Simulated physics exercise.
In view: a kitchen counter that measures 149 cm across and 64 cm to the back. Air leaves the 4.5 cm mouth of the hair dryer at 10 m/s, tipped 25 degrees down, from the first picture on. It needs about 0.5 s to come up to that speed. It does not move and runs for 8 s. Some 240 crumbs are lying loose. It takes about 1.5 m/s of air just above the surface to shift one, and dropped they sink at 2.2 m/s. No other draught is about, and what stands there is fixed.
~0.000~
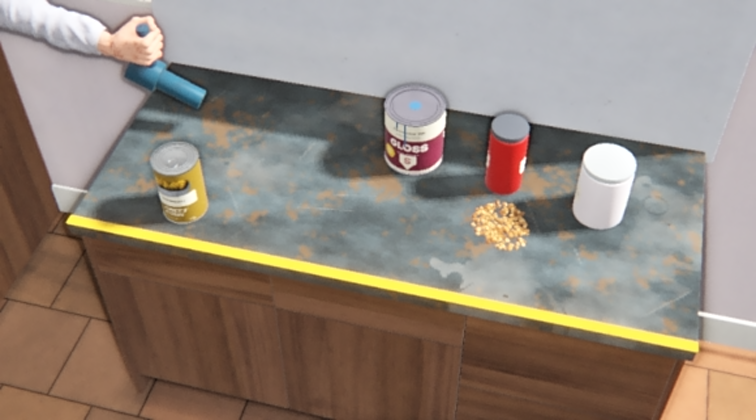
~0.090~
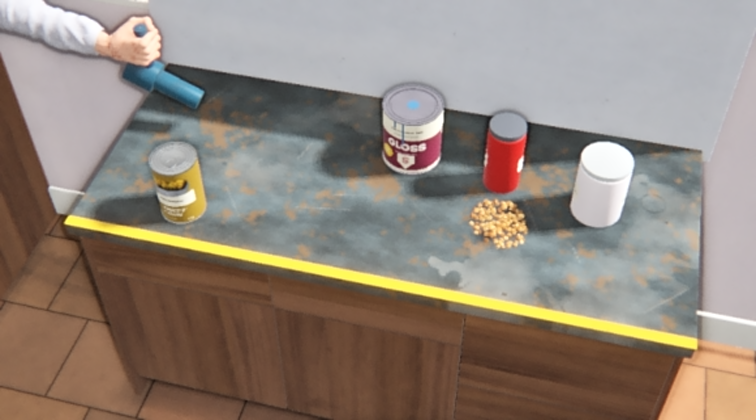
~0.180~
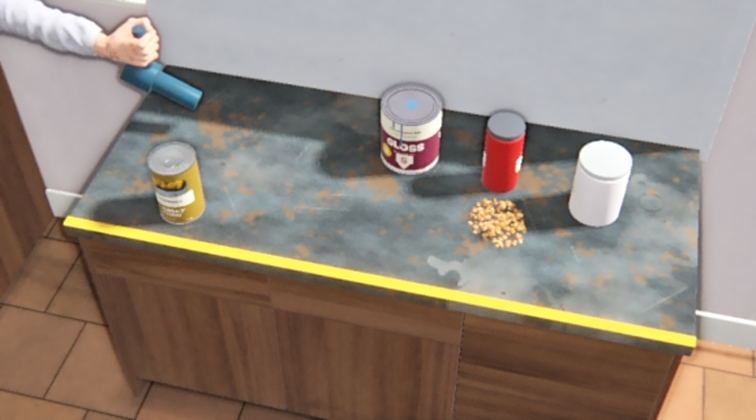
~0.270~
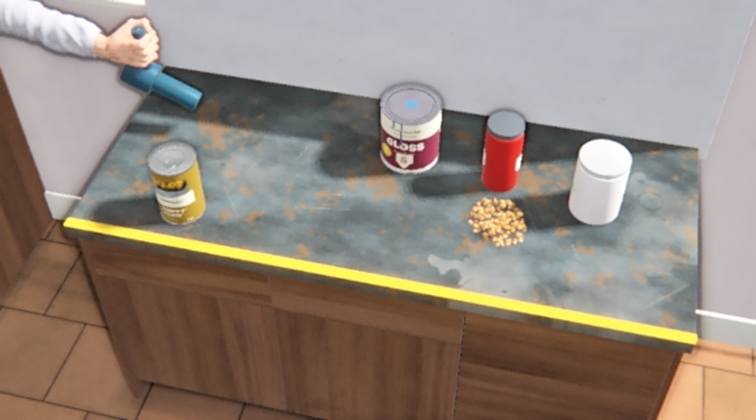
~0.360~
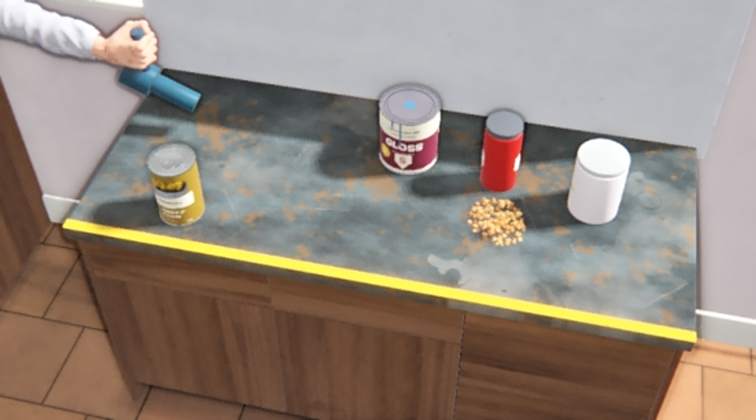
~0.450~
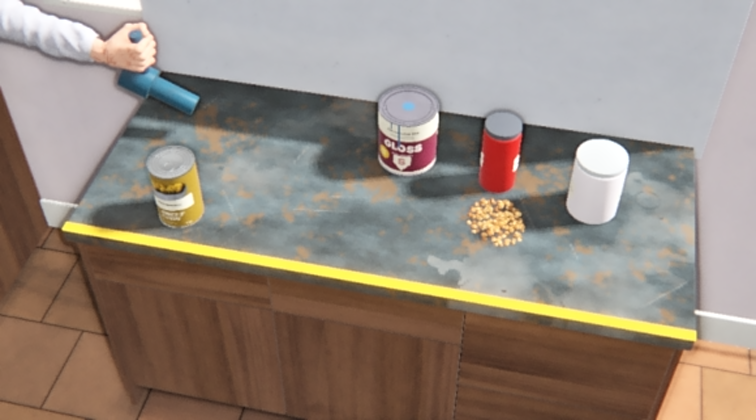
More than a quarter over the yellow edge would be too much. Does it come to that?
As for a quarter going over the yellow edge: No.
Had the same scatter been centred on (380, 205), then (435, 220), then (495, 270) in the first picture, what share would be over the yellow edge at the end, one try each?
In turn about 40 %, 15 %, 60 %.
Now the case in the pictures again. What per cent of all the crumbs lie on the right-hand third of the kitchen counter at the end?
Some 30 per cent.
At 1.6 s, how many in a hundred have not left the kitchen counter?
Some 30 per cent.
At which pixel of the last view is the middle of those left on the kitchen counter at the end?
Around (677, 298).
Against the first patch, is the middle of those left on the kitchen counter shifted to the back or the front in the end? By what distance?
To the front, by about 15 cm.
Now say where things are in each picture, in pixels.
In the first picture, the middle of the crumbs is near (503, 227), none has stirred yet and the mouth of the hair dryer is at (202, 100).
In the second picture, the middle of the crumbs is near (497, 224), none has stirred yet and the yellow edge is centred on (362, 283).
In the third picture, the middle of the crumbs is near (496, 223), none has stirred yet, the top of a jar is at (507, 125) and the top of a jar is at (606, 159).
In the fourth picture, the middle of the crumbs is near (496, 222) and none has stirred yet.
In the fifth picture, the middle of the crumbs is near (496, 222) and none has stirred yet.
In the sixth picture, the middle of the crumbs is near (495, 222) and none has stirred yet.
After 1.6 s the count stands so, 0 % are over the yellow edge; the middle of those still in play is near (665, 304).
After 2.6 s the count stands so, 0 % are over the yellow edge; the middle of those still in play is near (668, 300).
After 4.4 s the count stands so, 0 % are over the yellow edge; the middle of those still in play is near (672, 299).
After 8.0 s, at the end, 0 % are over the yellow edge; the middle of those still in play is near (677, 298).
